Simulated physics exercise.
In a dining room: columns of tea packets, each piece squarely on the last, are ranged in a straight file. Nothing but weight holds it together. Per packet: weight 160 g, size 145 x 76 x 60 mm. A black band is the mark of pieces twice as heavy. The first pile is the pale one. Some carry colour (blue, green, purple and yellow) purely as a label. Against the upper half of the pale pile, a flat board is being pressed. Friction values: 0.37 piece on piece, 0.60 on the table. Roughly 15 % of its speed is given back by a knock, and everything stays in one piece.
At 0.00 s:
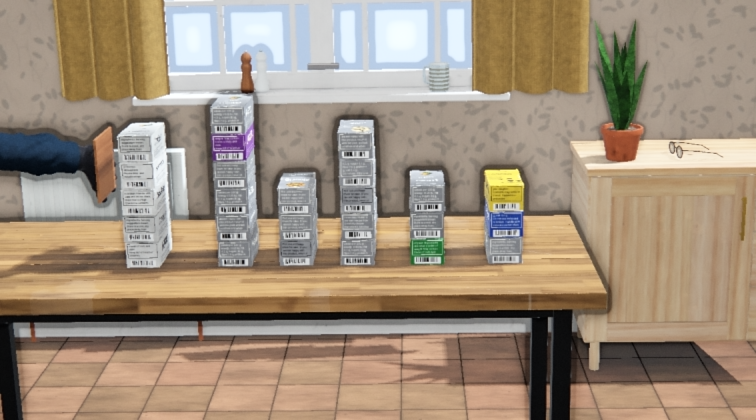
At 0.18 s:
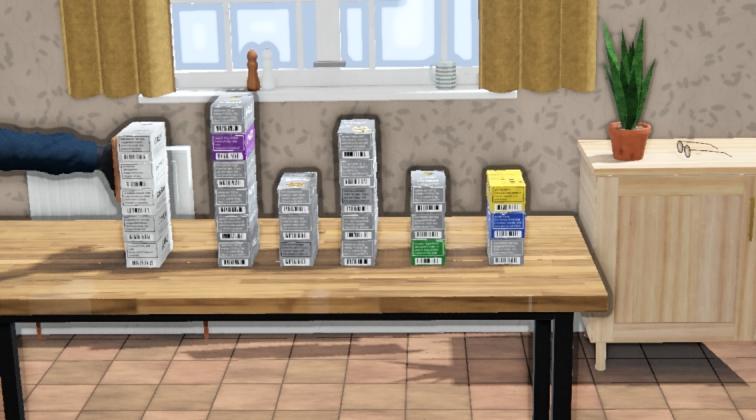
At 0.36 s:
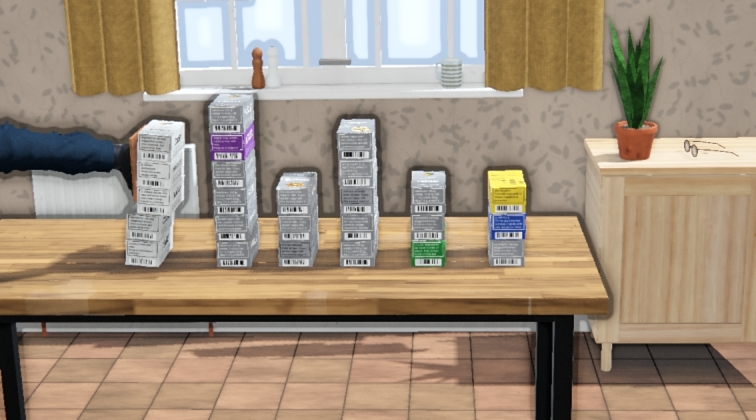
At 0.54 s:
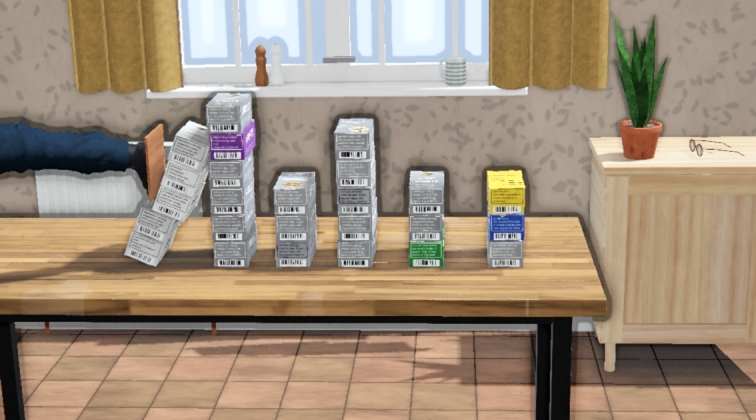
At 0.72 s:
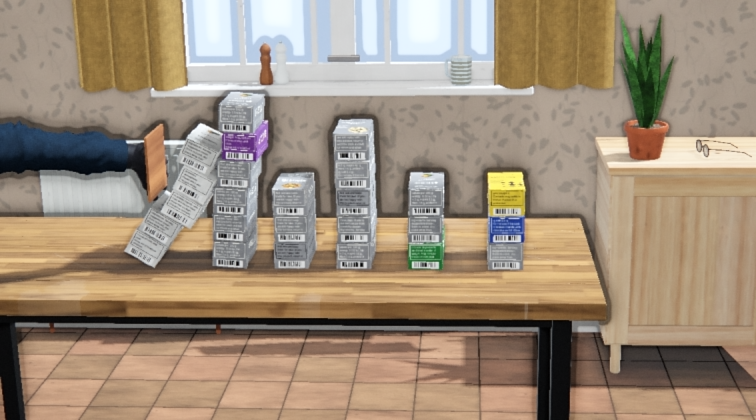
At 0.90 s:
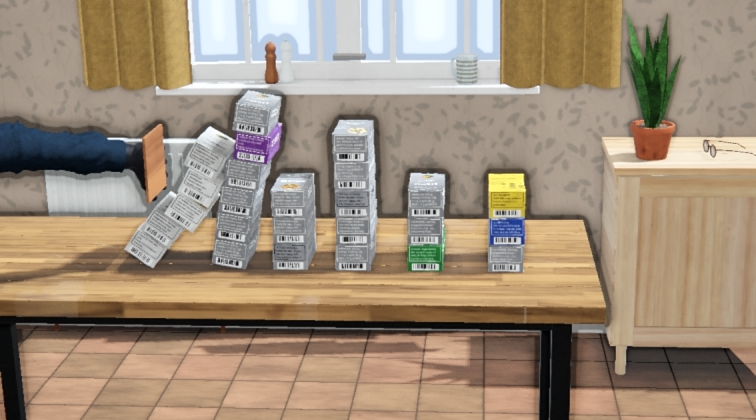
A dark-sleeved arm at the left pushes a flat brown board rightward into the upper part of a pale stack of packets on a wooden table, seen from the front in a room with a curtained window. Five more stacks stand in a row to the right, mostly grey with purple, green, yellow and blue packets. The pale stack leans right against its purple-marked neighbour, which then tilts rightward too, as the camera shifts slightly.
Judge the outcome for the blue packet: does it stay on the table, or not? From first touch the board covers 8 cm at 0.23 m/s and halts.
For the blue packet, the answer is it does.
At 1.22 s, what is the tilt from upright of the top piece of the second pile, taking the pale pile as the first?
I'd say it's at some 20° by then.
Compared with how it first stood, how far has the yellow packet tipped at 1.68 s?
Close to 5° of tilt compared with the start.
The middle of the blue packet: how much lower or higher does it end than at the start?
Its middle finishes around 5 cm lower.
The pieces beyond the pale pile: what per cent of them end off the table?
Estimate: Close to 5%.
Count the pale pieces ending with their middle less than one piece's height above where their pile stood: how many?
1.
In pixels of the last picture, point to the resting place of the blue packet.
At roughly (575, 246).
After 1.22 s, 5 of the pale pile down; none of the 20 other packets off the table, 13 disturbed; blue packet unmoved; purple packet 33° from how it stood, 48 mm lower.
After 1.68 s, 5 of the pale pile down; none of the 20 other packets off the table, 20 disturbed; blue packet 4° from how it stood; green packet 29° from how it stood.
In the end (2.4 s), 5 of the pale pile down; 1 of the 20 other packets off the table; blue packet on its side; yellow packet upside down; green packet 38° from how it stood. From the last view, middles, blue packet near (575, 246).
